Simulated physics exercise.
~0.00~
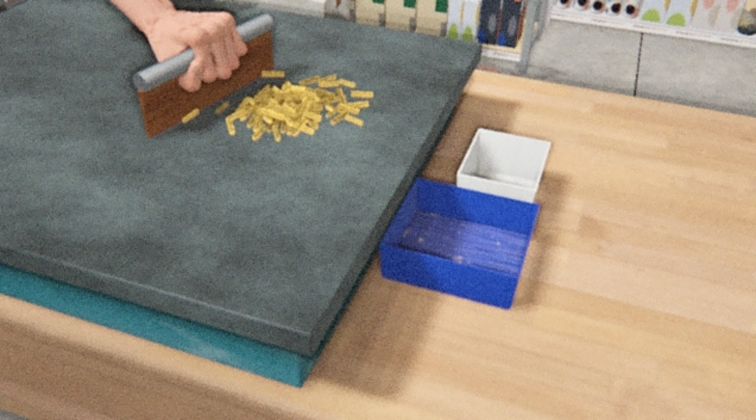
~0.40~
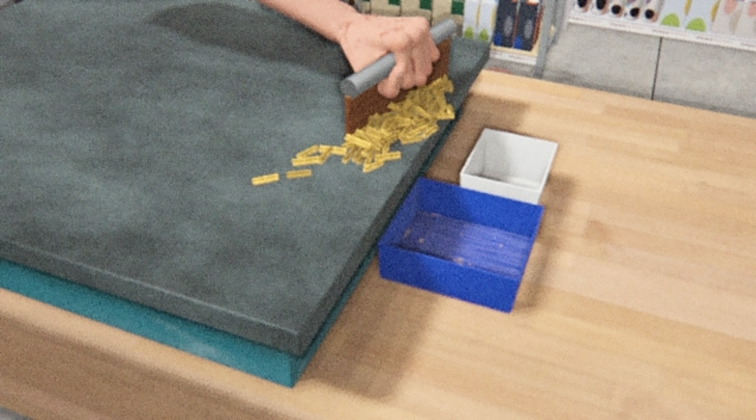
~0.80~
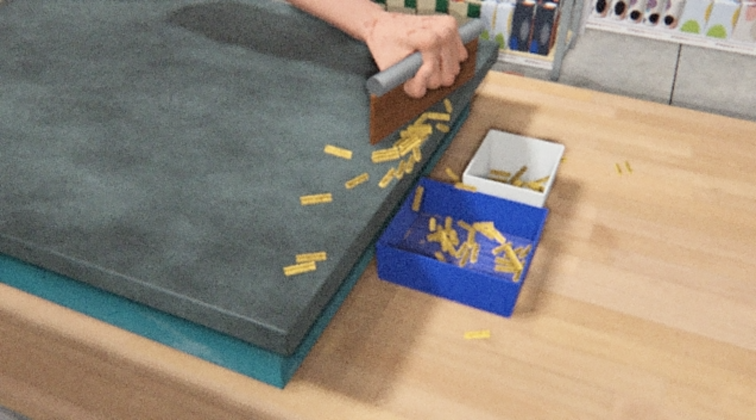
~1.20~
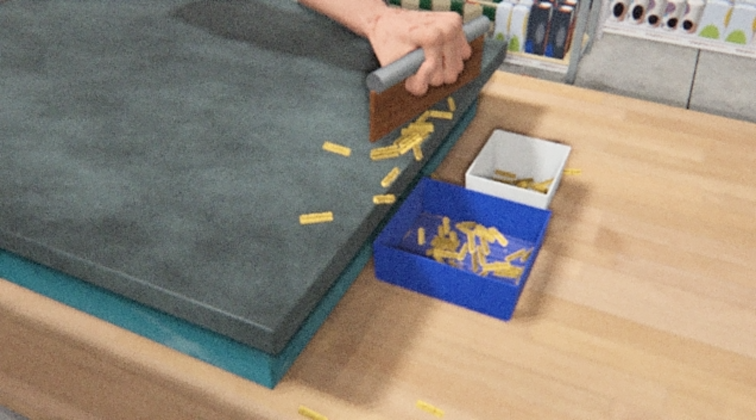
A hand pushed a pile of dry yellow pasta pieces rightward across a dark board with a wooden scraper, then stopped at the edge as many tumbled into the blue and white tins, leaving some on top and a few scattered on the table.
